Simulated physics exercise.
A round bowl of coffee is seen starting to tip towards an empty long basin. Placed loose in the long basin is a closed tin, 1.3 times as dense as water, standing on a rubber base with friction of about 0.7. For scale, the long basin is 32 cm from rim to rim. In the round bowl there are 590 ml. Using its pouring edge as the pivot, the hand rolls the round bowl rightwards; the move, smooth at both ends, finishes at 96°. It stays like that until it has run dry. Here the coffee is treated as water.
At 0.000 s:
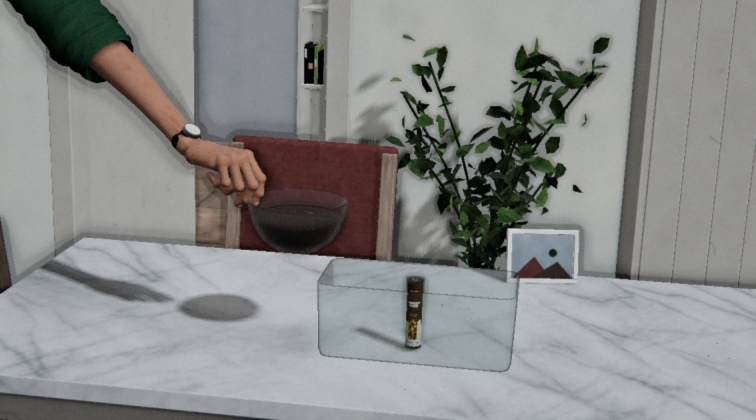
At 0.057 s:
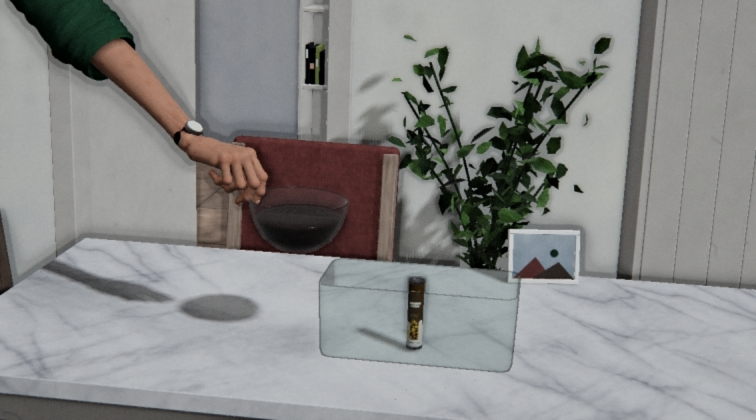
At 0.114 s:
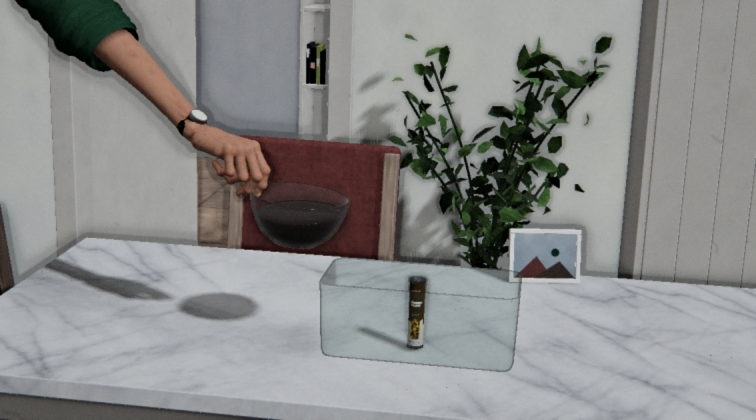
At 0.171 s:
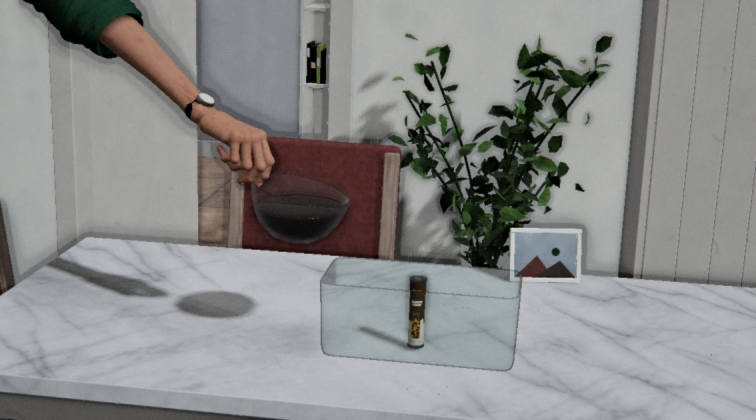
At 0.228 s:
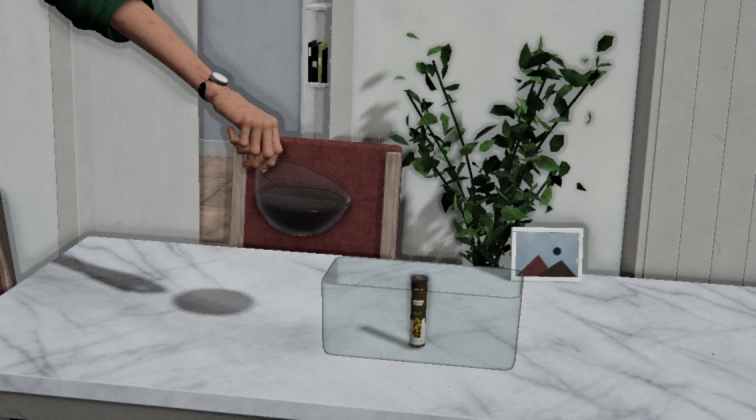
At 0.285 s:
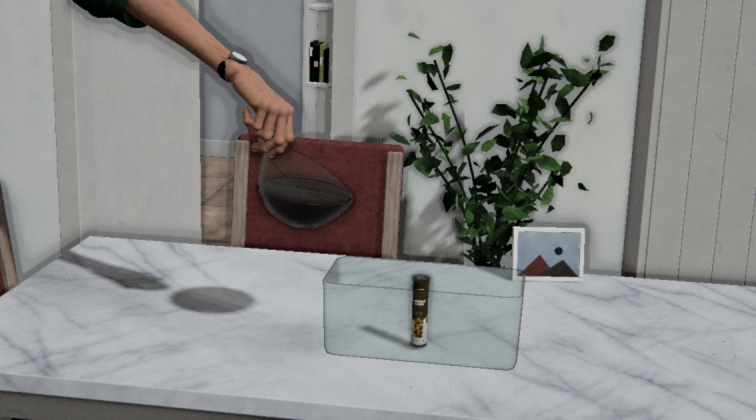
We see a hand holding a round glass bowl of dark liquid above a marble table, beside a clear basin containing a small upright tin; the hand rises and steadily tilts the bowl rightwards, the liquid shifting inside.
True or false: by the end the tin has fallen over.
True.
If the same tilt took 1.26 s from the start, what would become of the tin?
Then the tin tumbles.
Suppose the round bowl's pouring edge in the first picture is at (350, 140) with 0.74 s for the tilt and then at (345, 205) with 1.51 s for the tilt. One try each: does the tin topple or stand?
Run one: It does not tip. Run two: It does not tip.
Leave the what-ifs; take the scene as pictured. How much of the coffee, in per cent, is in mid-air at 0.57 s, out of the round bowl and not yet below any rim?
Around 52 in a hundred.
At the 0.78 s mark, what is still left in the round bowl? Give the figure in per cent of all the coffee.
Close to 1 percent of the whole amount.
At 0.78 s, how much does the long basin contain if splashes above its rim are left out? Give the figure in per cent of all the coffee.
Around 84 per cent of the whole.
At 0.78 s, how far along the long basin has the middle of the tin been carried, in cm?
The tin is about 2 cm from where it started.
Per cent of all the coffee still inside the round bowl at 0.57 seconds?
Some 38 per cent.
Then, 0.57 s in, the tilt is 84° and 39 per cent is still to pour; the tin stands where it began.
Then, 0.78 s in, the tilt is 96° and 1 per cent is still to pour; the tin leans 20°.
Then, 1.00 s in, the tilt is 96° and 0 per cent is still to pour; the tin lies on its side.
Then, 1.24 s in, the tilt is 96° and 0 per cent is still to pour; the tin lies on its side.
Finally, the tin lies on its side.
